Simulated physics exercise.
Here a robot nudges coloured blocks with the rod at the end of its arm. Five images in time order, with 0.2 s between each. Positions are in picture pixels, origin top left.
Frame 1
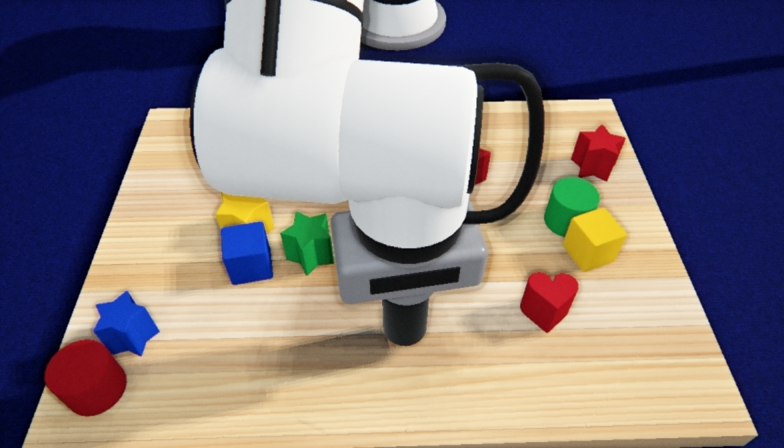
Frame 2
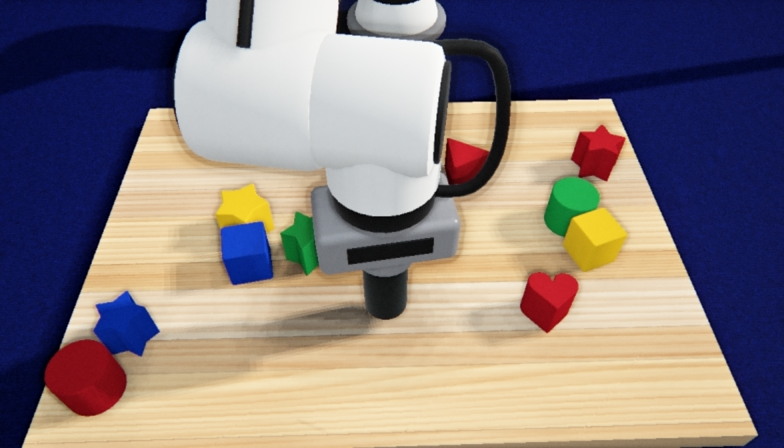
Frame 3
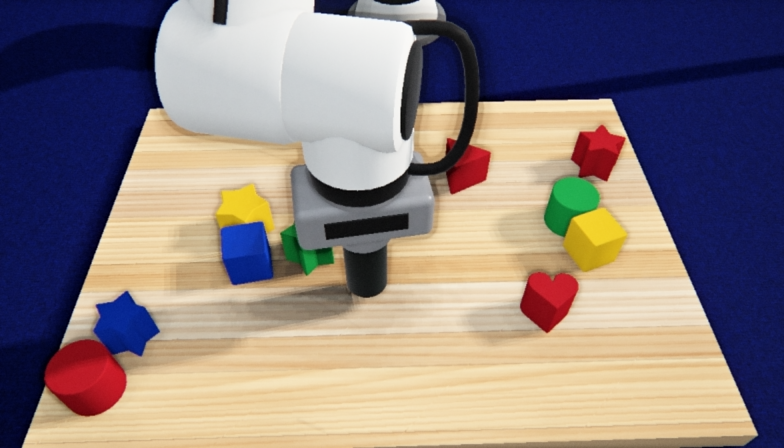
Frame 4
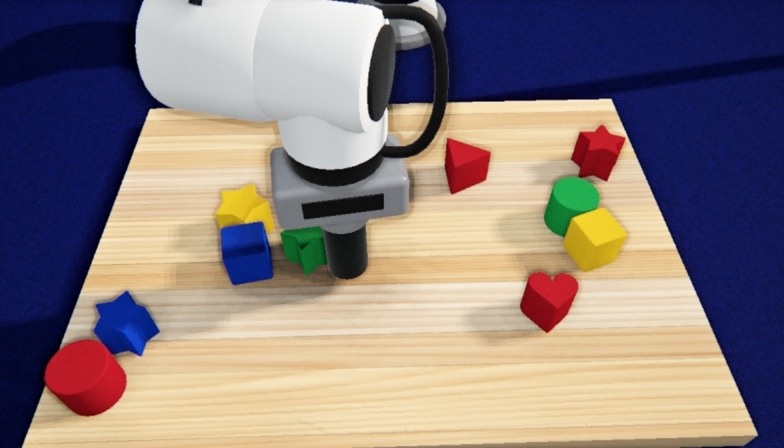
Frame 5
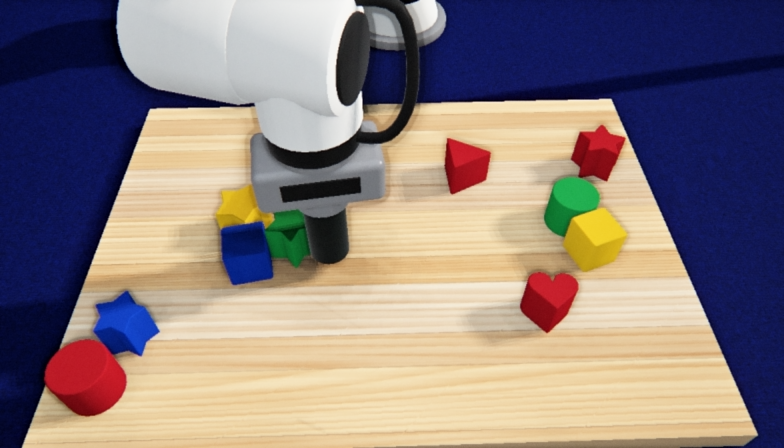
The footage shows a white robot arm moving its black rod up and to the left across a wooden board of coloured blocks, then nudging the green star block slightly left toward the blue block and yellow star block.
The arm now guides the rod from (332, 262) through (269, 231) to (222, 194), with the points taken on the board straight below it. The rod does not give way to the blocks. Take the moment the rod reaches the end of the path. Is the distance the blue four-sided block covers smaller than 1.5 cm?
It seems so.
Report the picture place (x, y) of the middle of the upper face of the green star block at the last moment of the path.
It is at (189, 153).
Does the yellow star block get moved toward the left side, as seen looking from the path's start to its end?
Yes, that is what happens.
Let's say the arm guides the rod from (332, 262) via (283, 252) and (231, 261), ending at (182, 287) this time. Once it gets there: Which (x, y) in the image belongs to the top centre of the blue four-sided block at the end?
It will likely be found at (124, 274).
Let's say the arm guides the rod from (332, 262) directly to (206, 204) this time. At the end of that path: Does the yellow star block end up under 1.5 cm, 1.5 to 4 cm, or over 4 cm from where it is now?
Movement: Over 4 cm.
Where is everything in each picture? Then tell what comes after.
Tip of the rod at (405, 327), middles of tops, yellow star block at (240, 202), blue four-sided block at (243, 239), green star block at (307, 228), in the first frame.
Rod at (386, 302), nothing pushed, in the second frame.
Rod at (367, 281), nothing pushed, in the third frame.
Rod at (348, 264), nothing pushed, in the fourth frame.
Rod at (330, 249), yellow star block at (240, 202), blue four-sided block at (243, 239), green star block at (289, 221), in the fifth frame.
The first path, step by step. One third of the way, rod at (286, 228); yellow star block at (215, 192), turned 35° anticlockwise; blue four-sided block at (231, 238), turned 35° anticlockwise; green star block at (254, 200), turned 15° anticlockwise.
Two thirds of the way, rod at (246, 206); yellow star block at (174, 178), turned 60° anticlockwise; blue four-sided block at (231, 238), turned 35° anticlockwise; green star block at (216, 178).
At the end, rod at (217, 180); yellow star block at (147, 169), turned 120° anticlockwise; blue four-sided block at (231, 238), turned 35° anticlockwise; green star block at (189, 153).
